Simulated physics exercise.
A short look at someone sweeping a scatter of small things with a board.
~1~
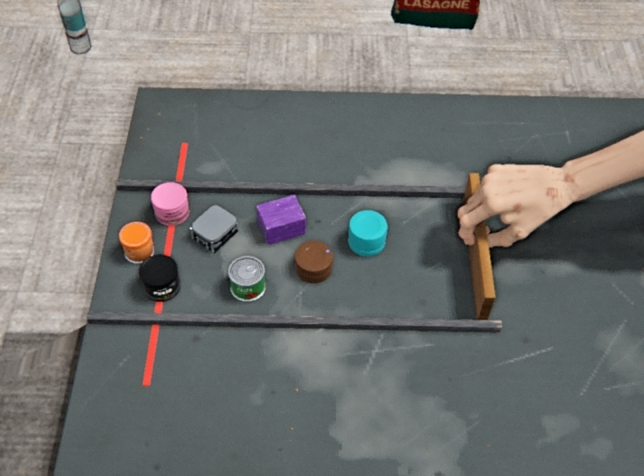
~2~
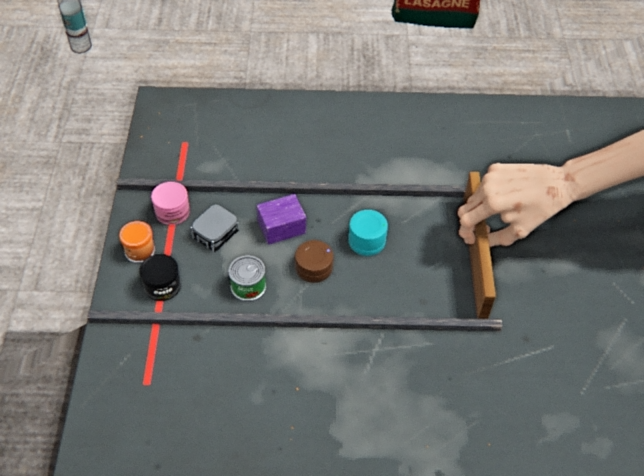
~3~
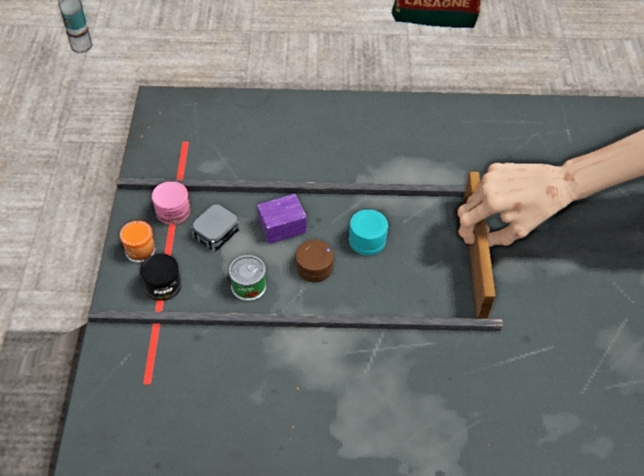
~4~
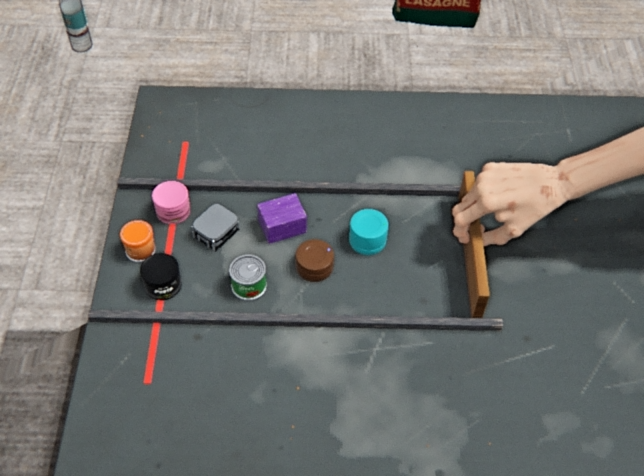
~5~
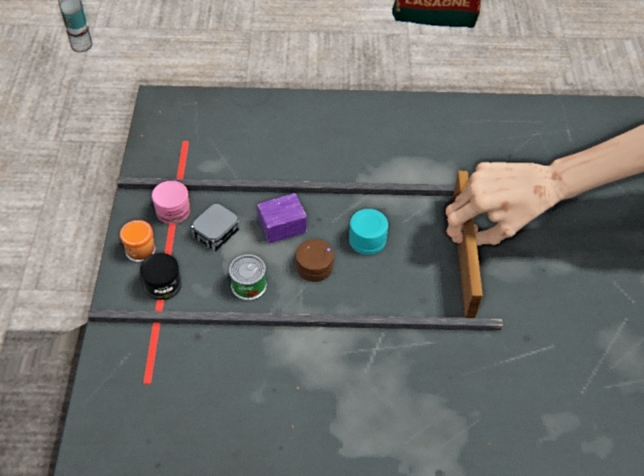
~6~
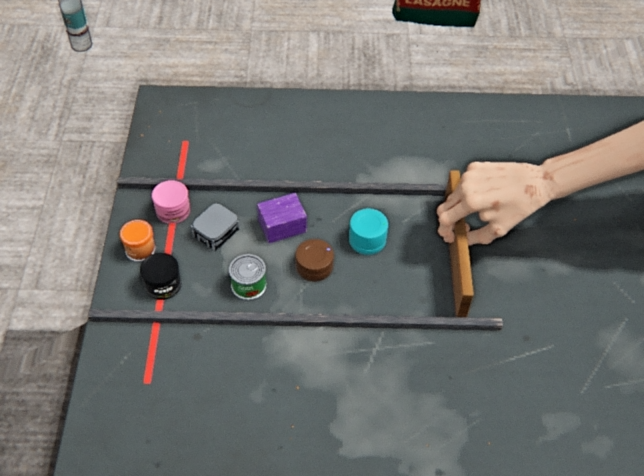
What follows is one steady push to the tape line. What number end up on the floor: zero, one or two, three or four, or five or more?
The number that fall off is one or two.
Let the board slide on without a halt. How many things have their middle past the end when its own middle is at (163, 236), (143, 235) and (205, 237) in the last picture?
The counts: 1, 4 and 0.
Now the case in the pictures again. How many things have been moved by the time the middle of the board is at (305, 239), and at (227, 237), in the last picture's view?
By then 3, and 6.
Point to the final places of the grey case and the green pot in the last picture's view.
The grey case stops around (121, 220); the green pot around (142, 290).
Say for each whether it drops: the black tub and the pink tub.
The black tub remains up, the pink tub is lost.
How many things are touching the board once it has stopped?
It touches 4.
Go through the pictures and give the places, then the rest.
Orange pot (137, 243); pink tub (171, 205); black tub (160, 278); board (478, 245); tape (167, 251), in the first picture.
Pink tub (171, 204); grey case (215, 228), in the second picture.
Black tub (161, 278); turquoise lid (368, 233), in the third picture.
Orange pot (138, 241); brown lid (315, 261), in the fourth picture.
Pink tub (171, 203); purple block (282, 218), in the fifth picture.
Orange pot (138, 241); pink tub (171, 202); black tub (161, 277); board (458, 242); tape (168, 249), in the sixth picture.
Early on, none off yet; orange pot at rest near (138, 241); pink tub at rest near (171, 202); black tub at rest near (161, 277).
A while later, none off yet; orange pot at rest near (138, 241); pink tub travelled about its own width near (147, 194); black tub moving near (153, 276).
Finally, the number that fall off is one or two; lost, pink tub.
